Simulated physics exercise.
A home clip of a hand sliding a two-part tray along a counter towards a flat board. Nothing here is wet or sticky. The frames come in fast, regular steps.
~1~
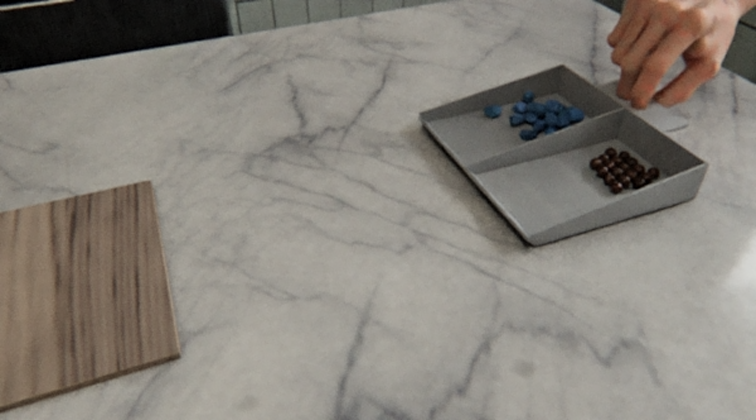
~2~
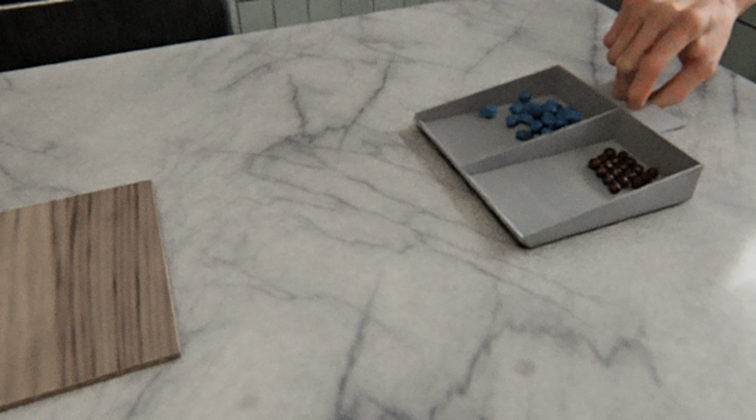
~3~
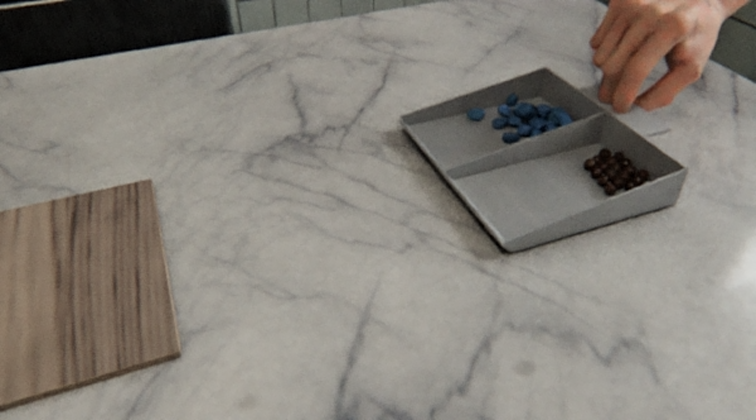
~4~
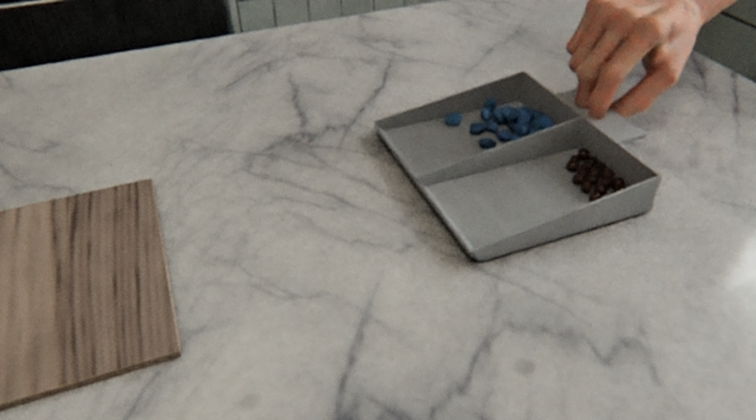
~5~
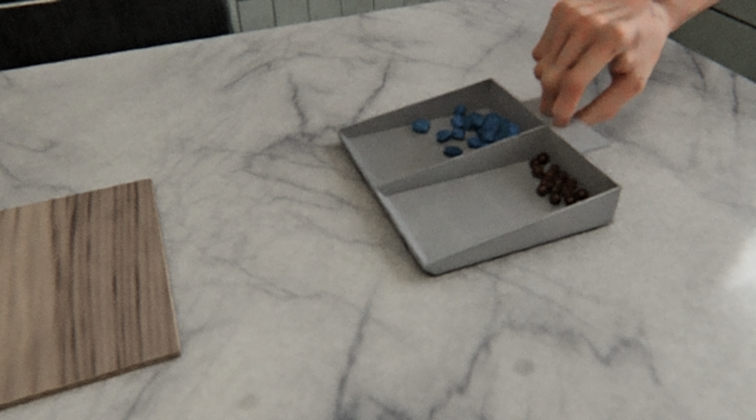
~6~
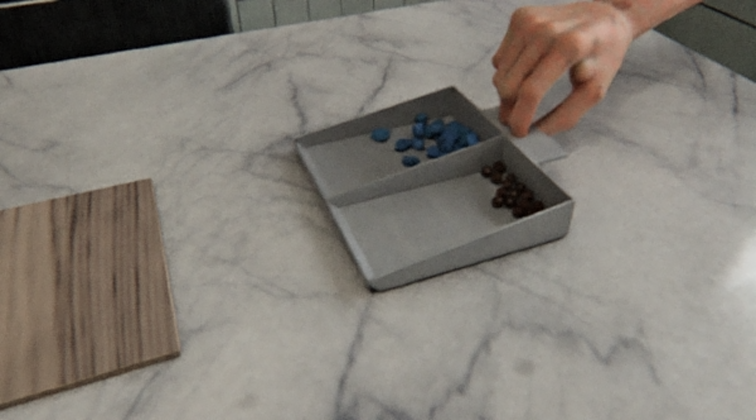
On a marbled counter, a hand slides a grey two-part tray holding small blue pieces and dark brown balls leftward, slowly at first and then faster, towards a flat wooden board, while the pieces shift slightly inside.
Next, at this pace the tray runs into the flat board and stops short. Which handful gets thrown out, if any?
The nearer handful partly spills out and the farther handful is held by the rim.
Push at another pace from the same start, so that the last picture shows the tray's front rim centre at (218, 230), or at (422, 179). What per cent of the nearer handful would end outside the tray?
In turn 70 and 0 in a hundred.
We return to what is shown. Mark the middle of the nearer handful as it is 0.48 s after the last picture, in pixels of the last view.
Near (170, 284).
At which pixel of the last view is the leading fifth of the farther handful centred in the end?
Near (172, 207).
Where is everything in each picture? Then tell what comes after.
In the first frame, front rim near (465, 170), at rest; flat board near (77, 323); nearer handful near (624, 169), a few chocolate balls; farther handful near (549, 122), a few aquarium stones.
In the second frame, front rim near (460, 170), hardly any of the way covered; farther handful near (546, 122).
In the third frame, front rim near (444, 174), a little of the way covered; nearer handful near (616, 169).
In the fourth frame, front rim near (416, 181), near a quarter of the way covered; farther handful near (514, 127).
In the fifth frame, front rim near (375, 191), near a third of the way covered; nearer handful near (558, 183).
In the sixth frame, front rim near (326, 203), near half of the way covered; flat board near (77, 321); nearer handful near (514, 195); farther handful near (442, 143).
Then, 0.09 s on from there, tray still sliding, front rim near (244, 223); nearer handful all inside; farther handful all inside.
Then, 0.27 s on from there, tray stopped at the flat board; nearer handful all inside, moved towards the front rim; farther handful all inside, moved towards the front rim.
Then, 0.48 s on from there, tray stopped at the flat board; nearer handful near a third out of the tray; farther handful all inside, moved towards the front rim.
In the end, tray stopped at the flat board; nearer handful near half out of the tray; farther handful all inside, moved towards the front rim.
